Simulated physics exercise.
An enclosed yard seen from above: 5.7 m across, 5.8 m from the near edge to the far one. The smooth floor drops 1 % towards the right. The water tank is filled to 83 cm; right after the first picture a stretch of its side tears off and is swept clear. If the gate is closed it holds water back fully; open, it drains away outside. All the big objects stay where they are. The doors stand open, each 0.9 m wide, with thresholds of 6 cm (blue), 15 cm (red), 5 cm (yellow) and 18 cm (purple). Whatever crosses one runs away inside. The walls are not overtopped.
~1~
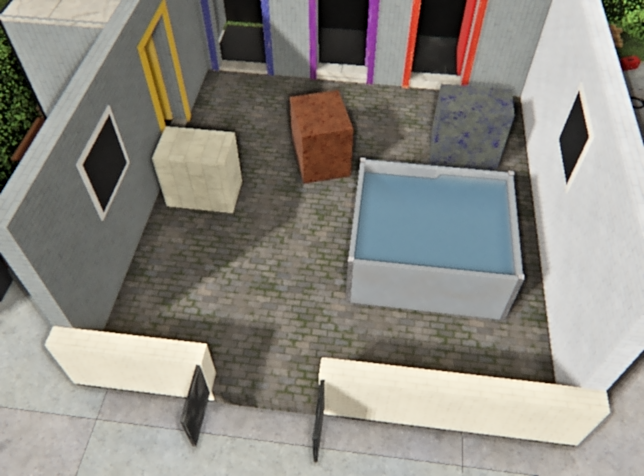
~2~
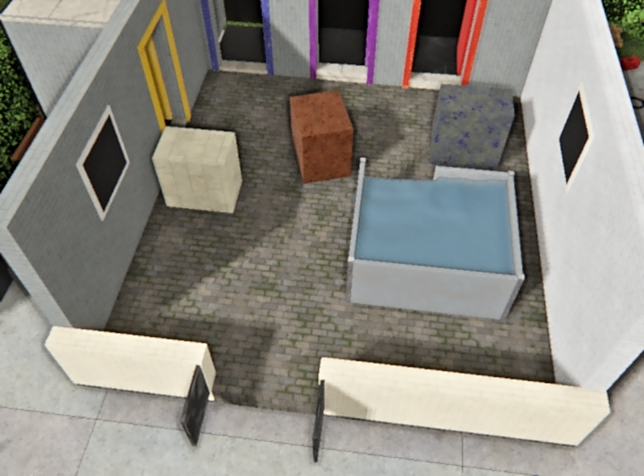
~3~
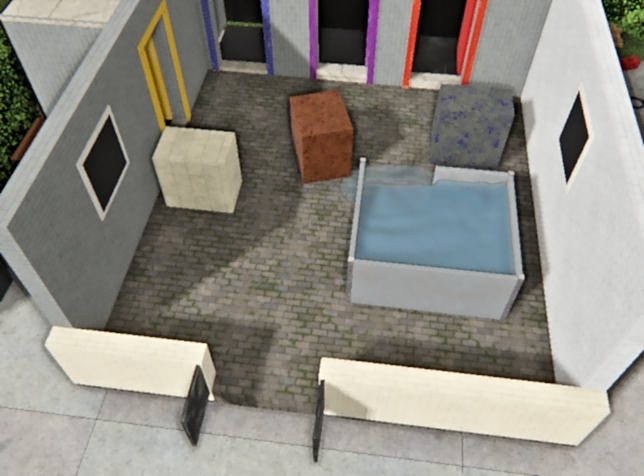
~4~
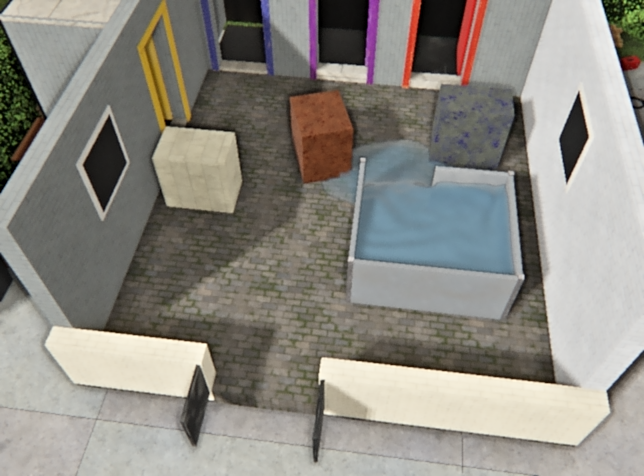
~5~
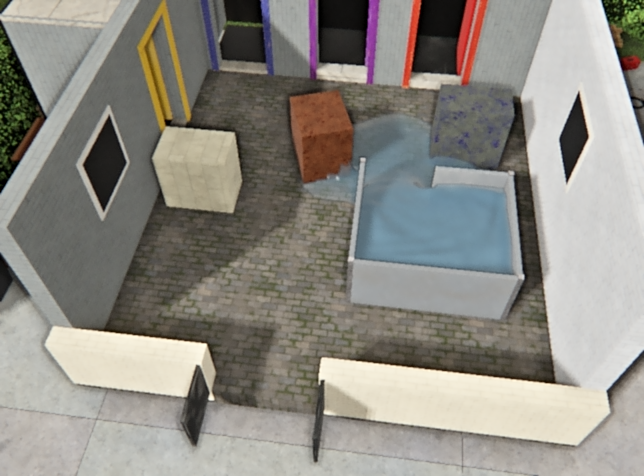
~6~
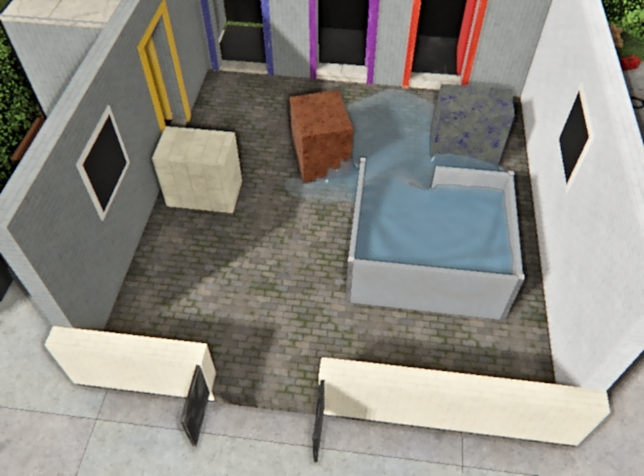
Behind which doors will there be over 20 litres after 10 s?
Within that time: At the blue door it exceeds the limit; at the red door it goes over the limit; at the yellow door it passes the limit; at the purple door it exceeds the limit.
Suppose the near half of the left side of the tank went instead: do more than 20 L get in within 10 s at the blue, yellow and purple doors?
Against that limit: Blue over, yellow not over, purple below.
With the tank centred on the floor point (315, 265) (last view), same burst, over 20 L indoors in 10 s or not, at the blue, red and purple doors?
Then: Blue above, red not over, purple below.
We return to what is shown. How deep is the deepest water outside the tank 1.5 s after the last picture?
Roughly 42 cm.
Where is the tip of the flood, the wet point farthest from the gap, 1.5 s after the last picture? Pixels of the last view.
Near (208, 72).
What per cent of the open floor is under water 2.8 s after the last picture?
Near 60 per cent is wet.
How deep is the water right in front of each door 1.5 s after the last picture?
Depths in cm: Blue 6, red 32, yellow 0, purple 32.
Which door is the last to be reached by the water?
Last comes the yellow one.
Then, 0.7 s after the last picture water covers 30 % of the floor and is deepest (42 cm) near (386, 201); blue door not reached, red door 29 cm at the sill, 40 L in, yellow door not reached, purple door 36 cm at the sill, 16 L in.
Then, 1.5 s after the last picture water covers 45 % of the floor and is deepest (42 cm) near (406, 89); blue door 6 cm at the sill, 0 L in, red door 32 cm at the sill, 129 L in, yellow door not reached, purple door 32 cm at the sill, 90 L in.
Then, 2.8 s after the last picture water covers 60 % of the floor and is deepest (26 cm) near (406, 89); blue door 9 cm at the sill, 2 L in, red door 24 cm at the sill, 220 L in, yellow door 9 cm at the sill, 0 L in, purple door 21 cm at the sill, 133 L in.
Then, 5.3 s after the last picture water covers 85 % of the floor and is deepest (20 cm) near (555, 414); blue door 9 cm at the sill, 31 L in, red door 16 cm at the sill, 268 L in, yellow door 9 cm at the sill, 16 L in, purple door 13 cm at the sill, 139 L in.
Then, 9.3 s after the last picture water covers 95 % of the floor and is deepest (14 cm) near (553, 399); blue door 9 cm at the sill, 69 L in, red door 8 cm at the sill, 271 L in, yellow door 7 cm at the sill, 47 L in, purple door 9 cm at the sill, 139 L in.
